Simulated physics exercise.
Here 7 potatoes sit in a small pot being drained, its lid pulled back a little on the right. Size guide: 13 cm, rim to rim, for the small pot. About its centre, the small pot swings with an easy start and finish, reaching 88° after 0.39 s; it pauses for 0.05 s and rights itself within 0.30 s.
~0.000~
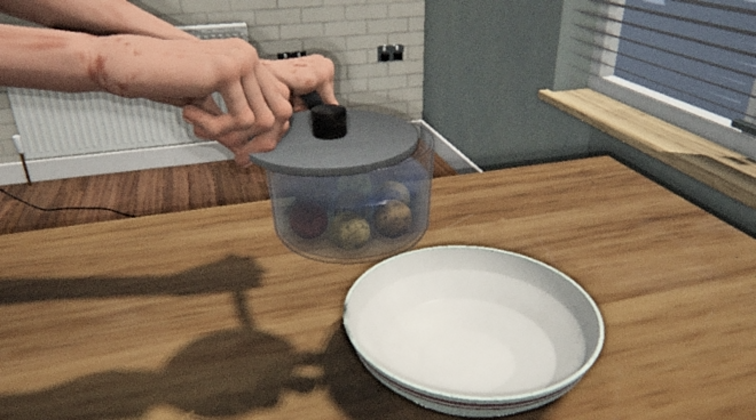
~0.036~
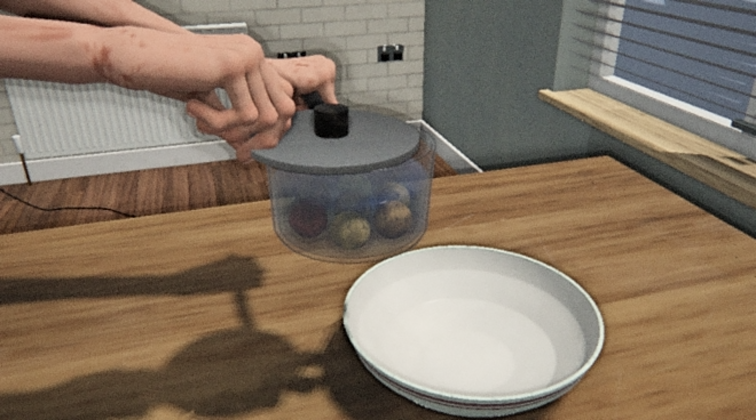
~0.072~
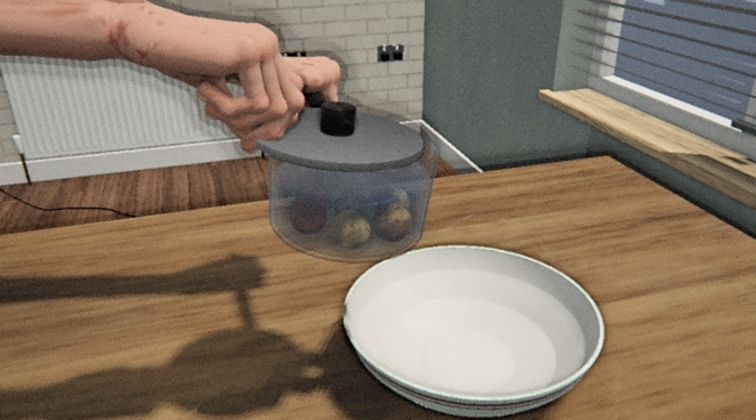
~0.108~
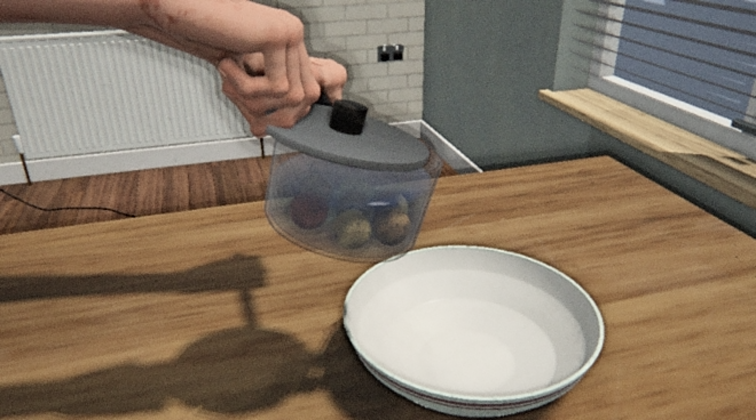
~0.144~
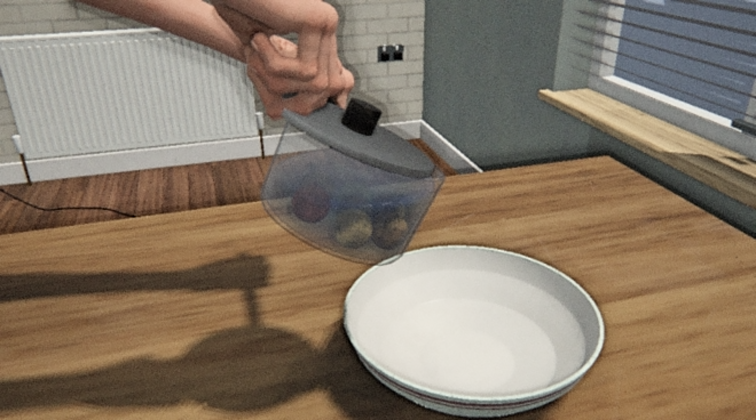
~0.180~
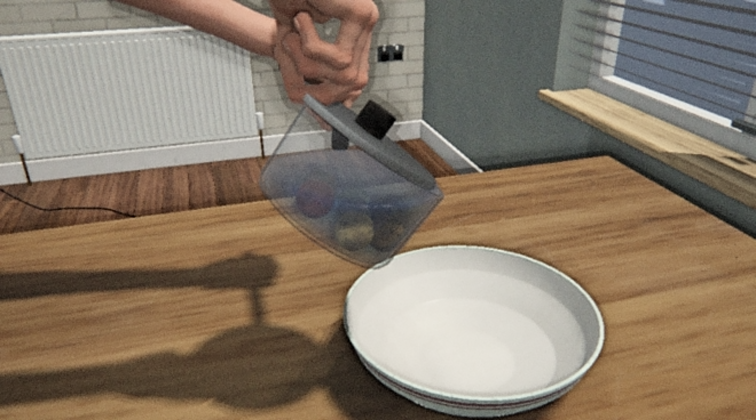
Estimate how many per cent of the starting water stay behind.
49 %.
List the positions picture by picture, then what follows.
In the first frame, it leans 0°; its right rim is at (427, 134); the water meets the walls at (272, 183) and (423, 164); the lid's edge is at (411, 128), 11 mm short of the rim.
In the second frame, it leans 2°; its right rim is at (428, 136); the water meets the walls at (273, 182) and (424, 165).
In the third frame, it leans 7°; its right rim is at (431, 143); the water meets the walls at (274, 181) and (425, 166).
In the fourth frame, it leans 16°; its right rim is at (435, 155); the water meets the walls at (274, 179) and (427, 167).
In the fifth frame, it leans 26°; its right rim is at (436, 170); the water meets the walls at (271, 178) and (431, 172).
In the sixth frame, it leans 39°; its right rim is at (434, 187); the water meets the walls at (264, 174) and (437, 176); the lid's edge is at (427, 173), 11 mm short of the rim.
By 0.32 s the tilt is 81° and 81 per cent of the water is still in the small pot.
By 0.42 s the tilt is 88° and 65 per cent of the water is still in the small pot.
By 0.53 s the tilt is 69° and 52 per cent of the water is still in the small pot.
By 0.65 s the tilt is 18° and 49 per cent of the water is still in the small pot.
At rest 49 per cent of the water is still in the small pot.
